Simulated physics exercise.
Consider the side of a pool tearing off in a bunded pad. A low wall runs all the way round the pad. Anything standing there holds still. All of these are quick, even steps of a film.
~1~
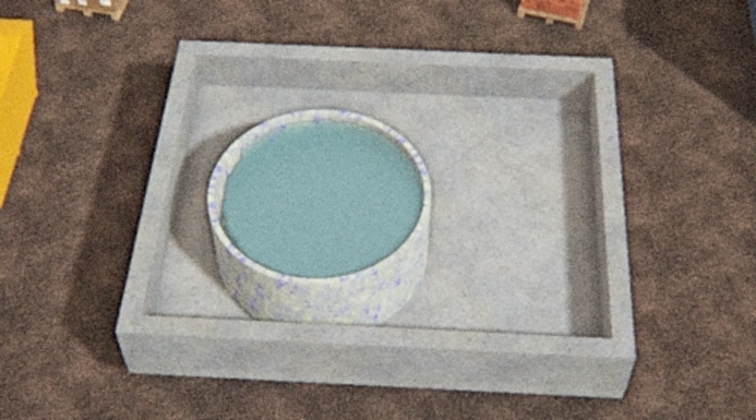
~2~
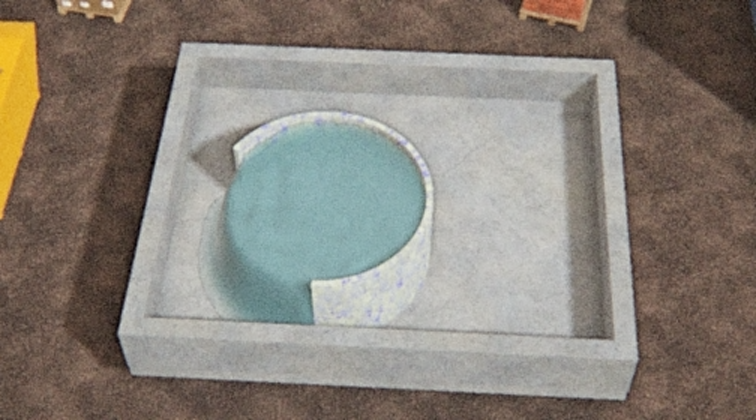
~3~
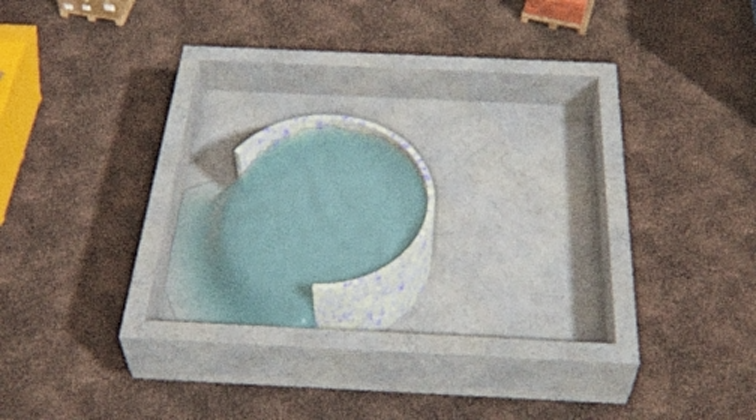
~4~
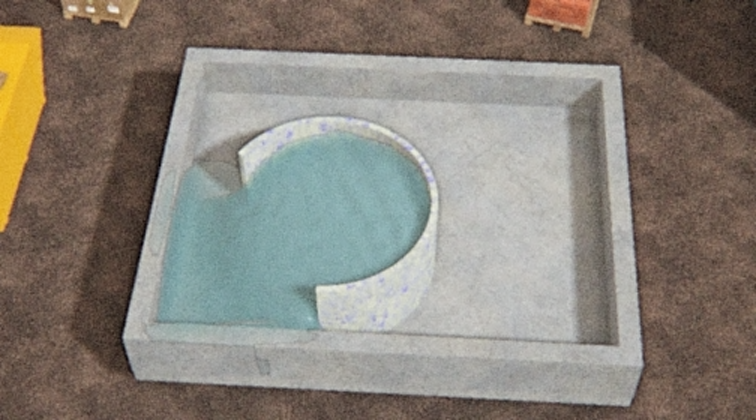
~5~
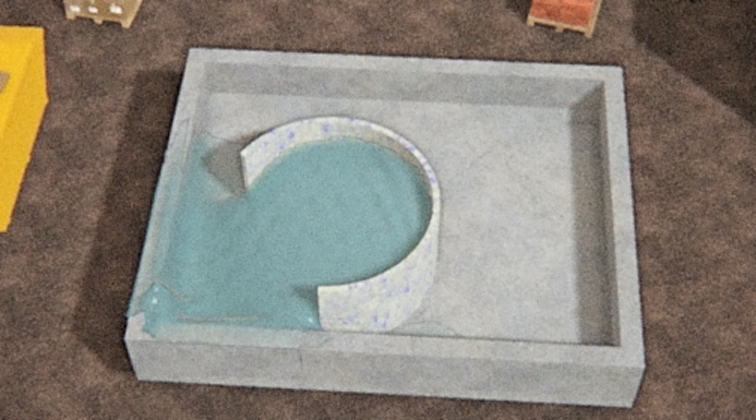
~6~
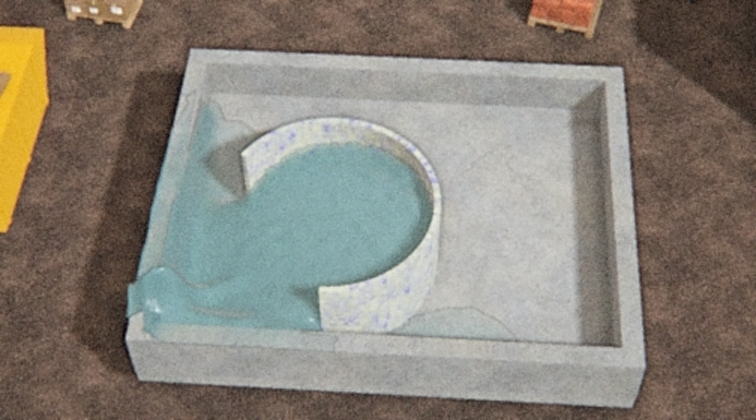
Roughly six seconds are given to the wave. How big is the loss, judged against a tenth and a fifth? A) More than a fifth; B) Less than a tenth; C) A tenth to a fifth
C.
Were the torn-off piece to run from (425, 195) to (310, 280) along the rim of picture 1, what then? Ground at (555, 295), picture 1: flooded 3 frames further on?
Answer: Awash.
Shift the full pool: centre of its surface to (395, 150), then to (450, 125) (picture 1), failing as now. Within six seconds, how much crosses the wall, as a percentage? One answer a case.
About 6 per cent for the first and about 4 per cent for the second.
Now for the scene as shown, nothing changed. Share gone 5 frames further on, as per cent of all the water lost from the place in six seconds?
I'd put it near 60 in a hundred.
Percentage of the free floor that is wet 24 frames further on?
Roughly 95 percent.
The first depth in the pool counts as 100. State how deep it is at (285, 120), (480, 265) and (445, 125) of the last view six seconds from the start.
In order: 25, 10, 8 %.
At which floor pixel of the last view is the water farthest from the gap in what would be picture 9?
I'd say around (613, 374).
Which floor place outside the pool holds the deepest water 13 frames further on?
My pick is (209, 109).
A moment on, water covers 35 % of the floor; the low wall has let 4 % over.
Next, water covers 40 % of the floor; the low wall has let 8 % over.
Then, water covers 65 % of the floor; the low wall has let 12 % over.
Later, water covers 75 % of the floor; the low wall has let 12 % over.
In the end, water covers 80 % of the floor; the low wall has let 12 % over.
